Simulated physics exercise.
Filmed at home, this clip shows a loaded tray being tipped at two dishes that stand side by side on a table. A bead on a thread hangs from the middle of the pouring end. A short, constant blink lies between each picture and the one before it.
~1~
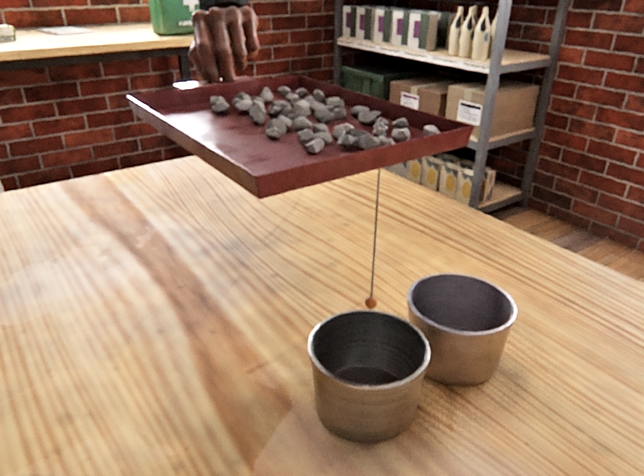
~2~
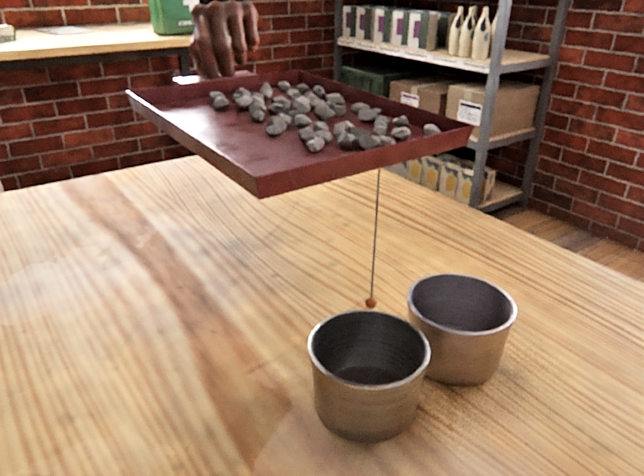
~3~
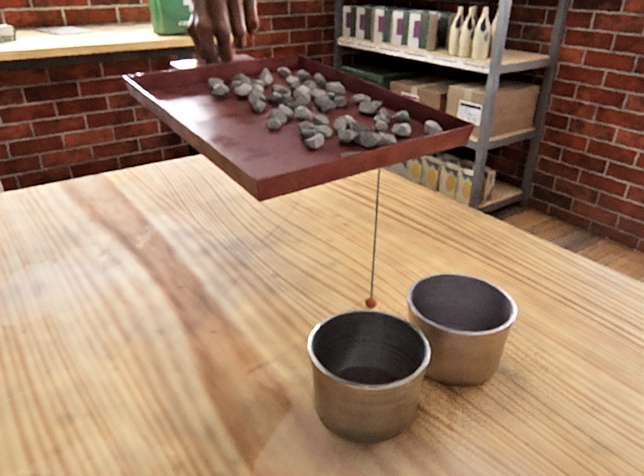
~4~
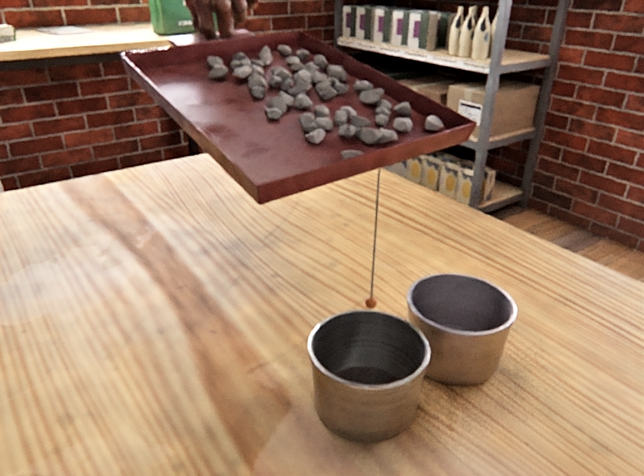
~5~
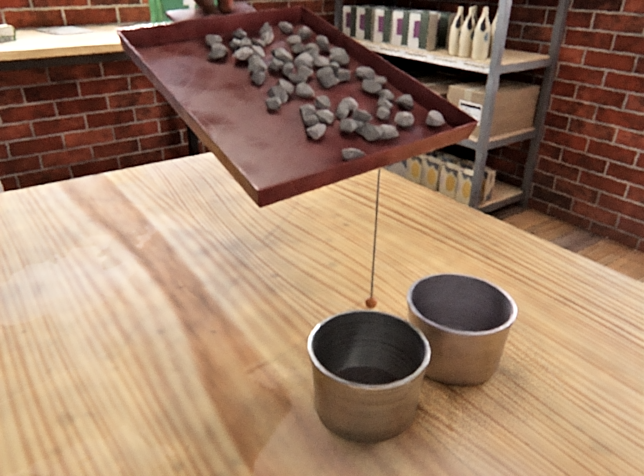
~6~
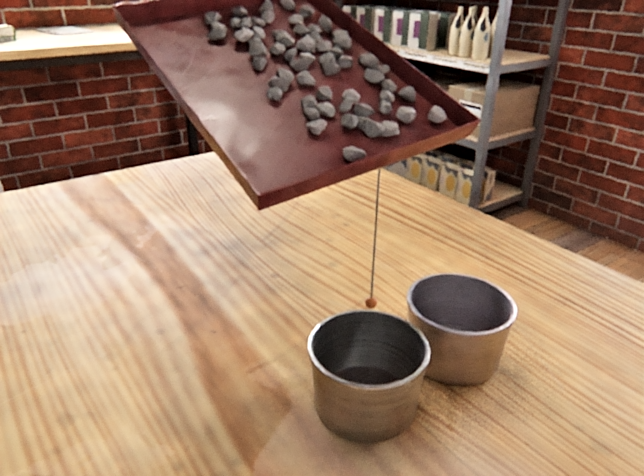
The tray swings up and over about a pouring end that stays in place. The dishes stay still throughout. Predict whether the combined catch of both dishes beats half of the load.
Most likely the lost part will be the majority.
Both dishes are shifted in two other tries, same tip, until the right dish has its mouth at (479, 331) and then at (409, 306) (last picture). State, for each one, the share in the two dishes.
60 per cent the first time, 30 per cent the second time.
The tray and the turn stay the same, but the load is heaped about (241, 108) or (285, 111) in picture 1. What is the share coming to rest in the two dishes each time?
Roughly 30 and 40 percent, in that order.
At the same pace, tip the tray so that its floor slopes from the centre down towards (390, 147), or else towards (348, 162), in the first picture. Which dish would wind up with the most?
In turn: Right; the dish on the left.
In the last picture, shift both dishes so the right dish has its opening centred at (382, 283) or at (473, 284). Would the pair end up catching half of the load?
Catch, run one: Below the halfway mark; run two: Below the halfway mark.
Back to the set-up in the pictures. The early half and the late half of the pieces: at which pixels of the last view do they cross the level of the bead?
I'd say around (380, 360) at first, then around (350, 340).
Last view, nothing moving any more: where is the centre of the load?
Roughly at (374, 437).
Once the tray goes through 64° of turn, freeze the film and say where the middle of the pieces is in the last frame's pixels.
Look about (365, 138) in the last picture.
Soon, tray tipped steeply; nearly all on the tray; a stray few in the air.
A while on, tray tipped past a quarter turn; about a third on the tray; a small part in the left dish; about half outside both; a small part in the air.
Towards the end, tray tipped past a quarter turn; about a third in the left dish; about two thirds outside both.
Finally, tray tipped past a quarter turn; about a third in the left dish; none in the right dish; about two thirds outside both.
